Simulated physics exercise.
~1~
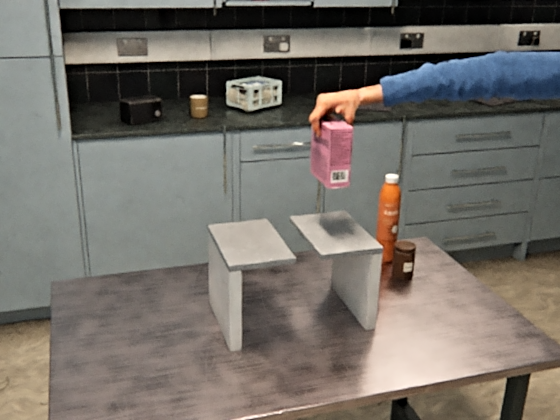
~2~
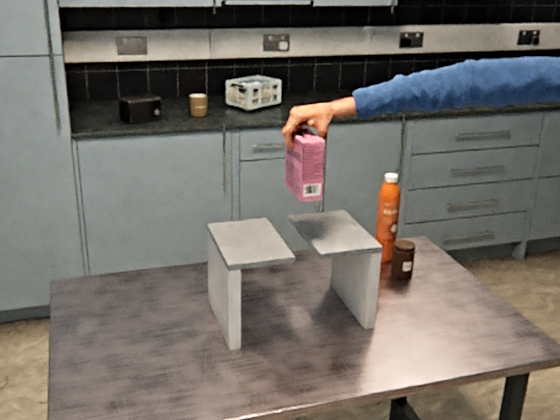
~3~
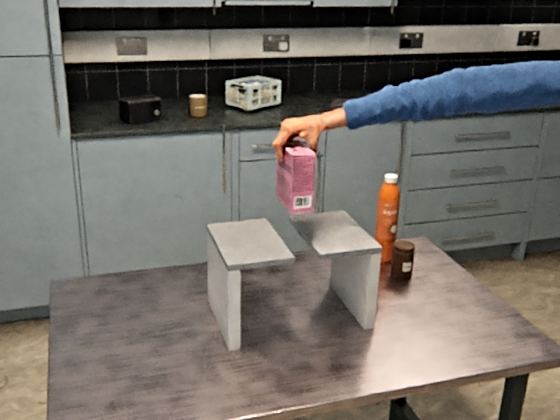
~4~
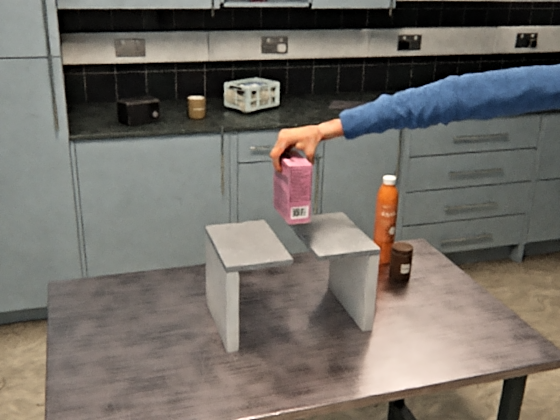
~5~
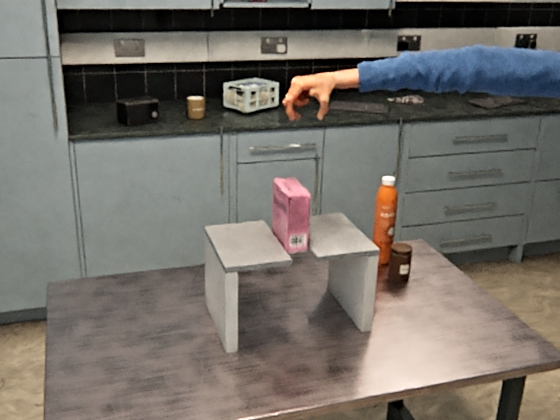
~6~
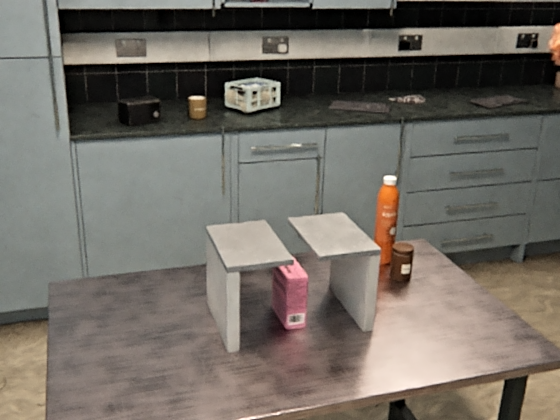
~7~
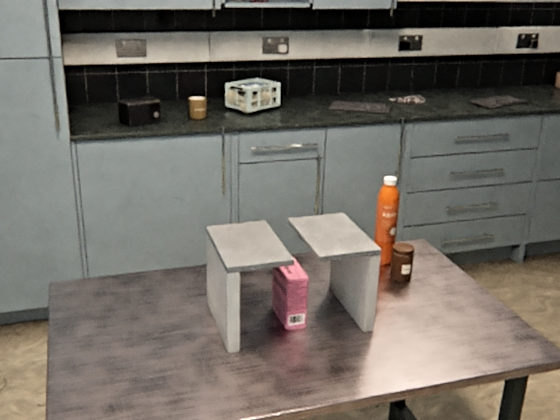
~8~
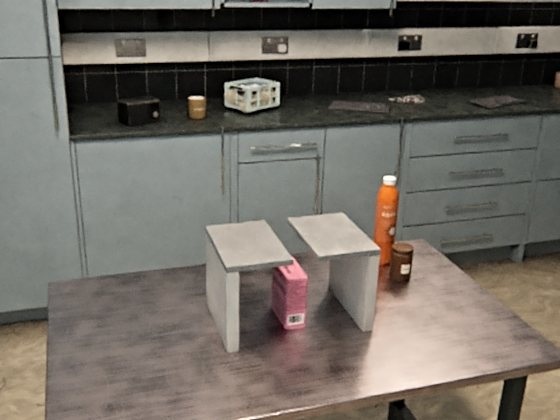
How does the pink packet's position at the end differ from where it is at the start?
At the start the pink packet is held in a hand above the right side of the stand. At the end it stands upright on the table between the stand's two supports, lower and a little further left.
